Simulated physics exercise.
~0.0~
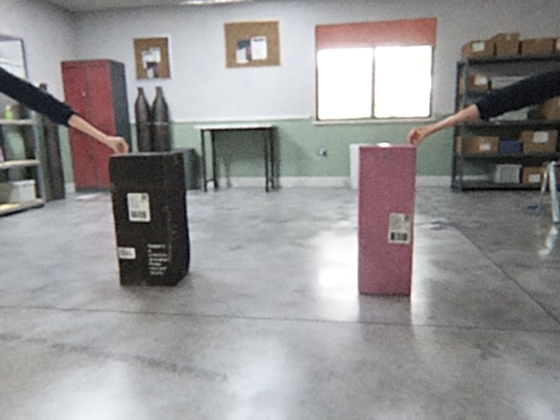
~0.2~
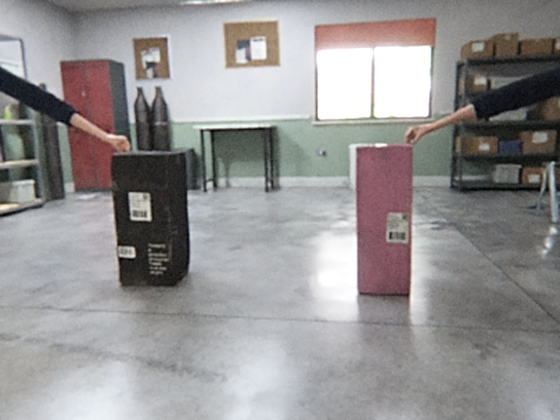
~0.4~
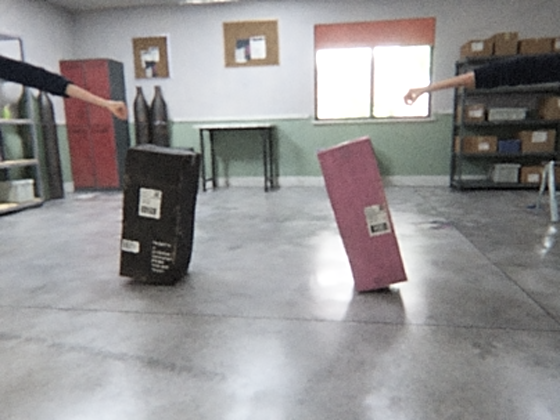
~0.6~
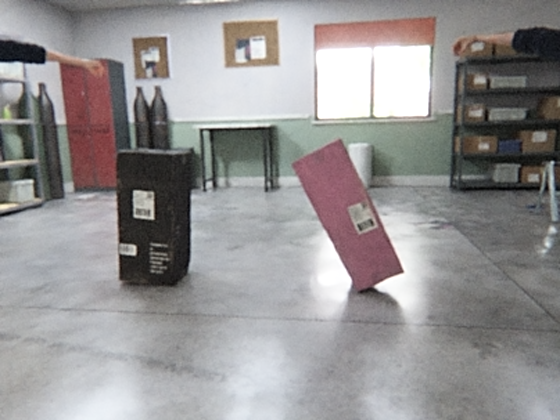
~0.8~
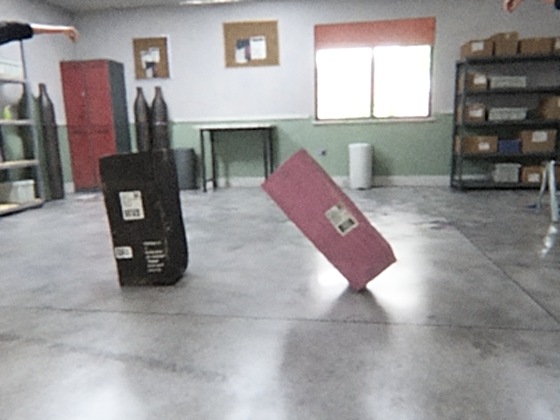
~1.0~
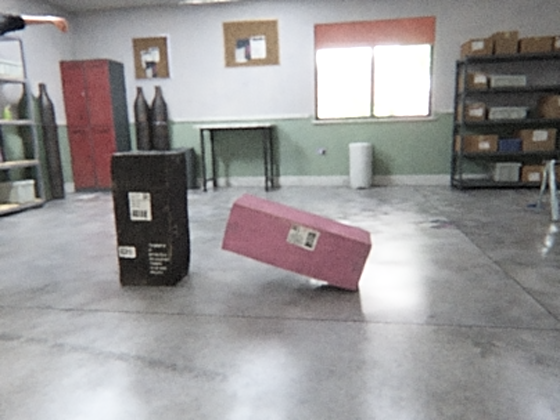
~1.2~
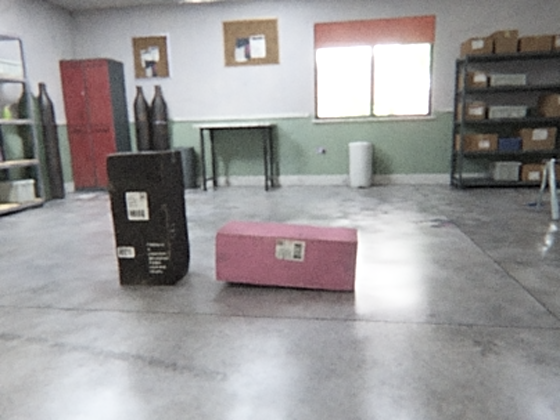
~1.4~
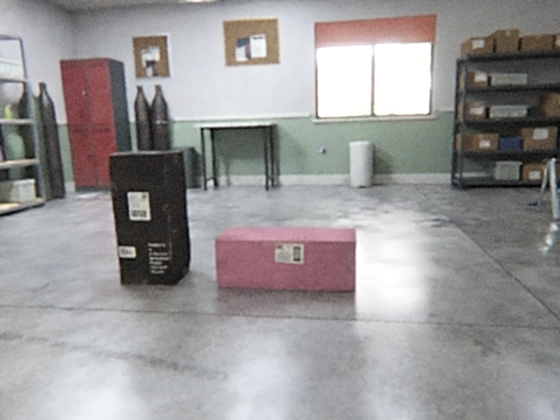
The clip shows two hands touching the tops of an upright black parcel and an upright pink parcel, then drawing away as both rock; the pink one topples left onto its side, while the black one wobbles slightly and settles upright on the floor.
